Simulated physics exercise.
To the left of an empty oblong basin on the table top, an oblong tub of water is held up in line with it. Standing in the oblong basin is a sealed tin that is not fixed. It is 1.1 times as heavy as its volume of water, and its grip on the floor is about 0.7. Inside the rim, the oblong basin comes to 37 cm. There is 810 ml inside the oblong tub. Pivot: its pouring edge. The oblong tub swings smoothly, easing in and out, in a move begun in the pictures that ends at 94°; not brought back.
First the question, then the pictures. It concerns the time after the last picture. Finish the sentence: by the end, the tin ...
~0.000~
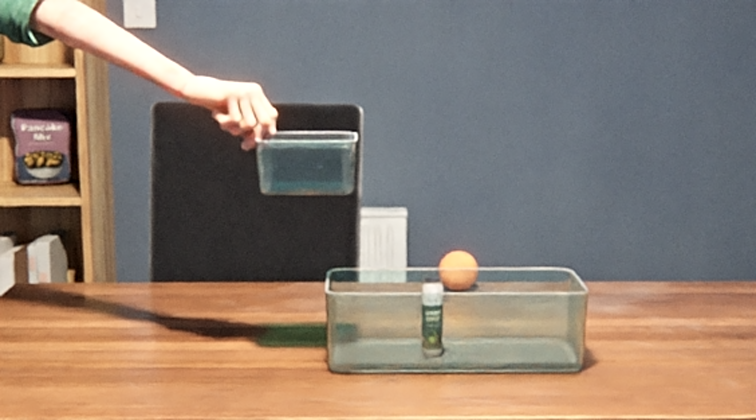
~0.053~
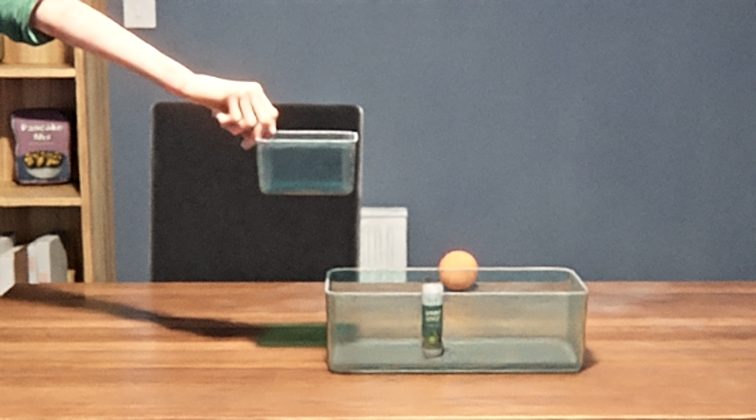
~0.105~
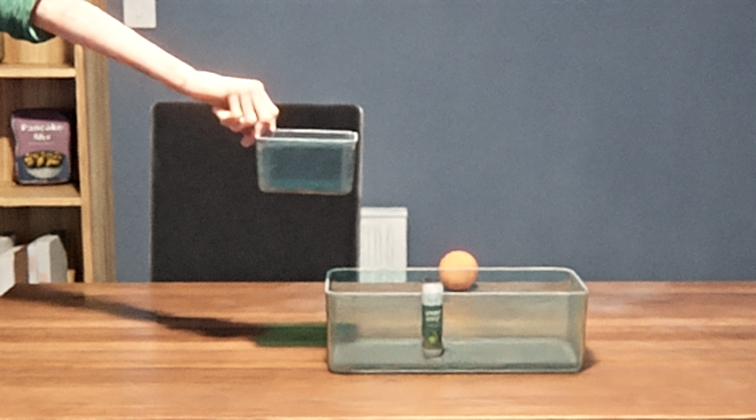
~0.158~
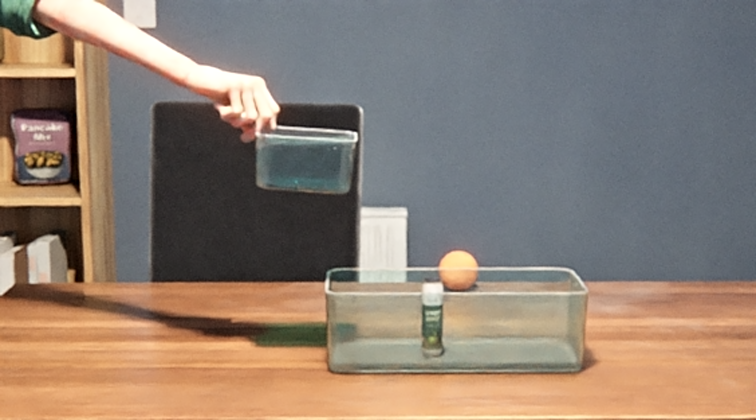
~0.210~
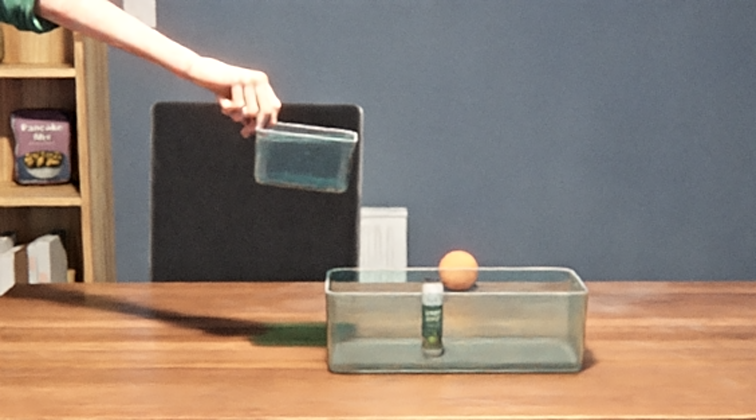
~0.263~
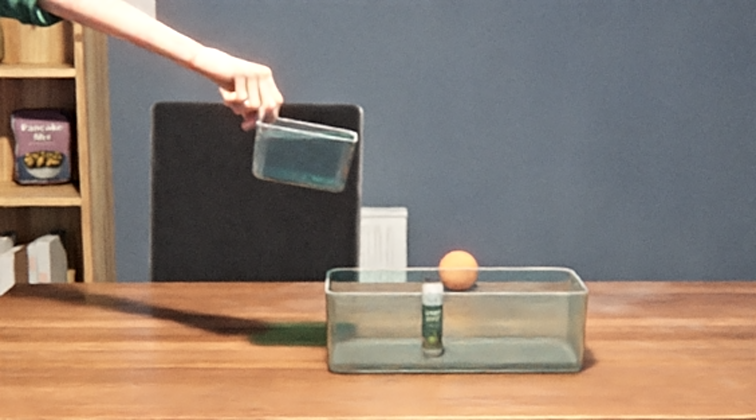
By the end, the tin is still upright.
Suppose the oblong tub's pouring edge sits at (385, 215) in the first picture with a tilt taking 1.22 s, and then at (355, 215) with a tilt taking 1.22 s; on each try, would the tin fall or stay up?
First it remains upright; then it falls.
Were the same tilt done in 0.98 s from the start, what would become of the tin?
Result: Tin still standing.
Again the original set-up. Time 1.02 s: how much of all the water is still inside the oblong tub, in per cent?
About 14 per cent.
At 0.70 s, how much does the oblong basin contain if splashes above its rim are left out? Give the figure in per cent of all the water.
I'd estimate some 6 percent of the liquid.
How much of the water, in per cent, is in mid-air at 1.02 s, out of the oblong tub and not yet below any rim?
Around 24 percent of it is airborne.
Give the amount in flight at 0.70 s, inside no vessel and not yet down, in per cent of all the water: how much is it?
34 per cent.
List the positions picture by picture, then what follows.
It leans 0°; its right rim is at (356, 138); the water meets the walls at (261, 145) and (354, 145); the oblong basin's rim runs from (327, 282) to (580, 282); the tin's top is at (433, 284), in the first frame.
It leans 0°; its right rim is at (356, 138); the water meets the walls at (261, 144) and (354, 145), in the second frame.
It leans 2°; its right rim is at (356, 138); the water meets the walls at (261, 144) and (354, 144), in the third frame.
It leans 4°; its right rim is at (356, 138); the water meets the walls at (261, 142) and (354, 142), in the fourth frame.
It leans 7°; its right rim is at (356, 138); the water meets the walls at (260, 140) and (354, 140), in the fifth frame.
It leans 10°; its right rim is at (356, 138); the water meets the walls at (260, 136) and (354, 137), in the sixth frame.
After 0.70 s the tilt is 58° and 60 per cent is still to pour; the tin stands where it began.
After 1.02 s the tilt is 88° and 14 per cent is still to pour; the tin stands where it began.
After 1.36 s the tilt is 94° and 2 per cent is still to pour; the tin stands where it began.
After 1.72 s the tilt is 94° and 0 per cent is still to pour; the tin stands where it began.
In the end the tin stands where it began.
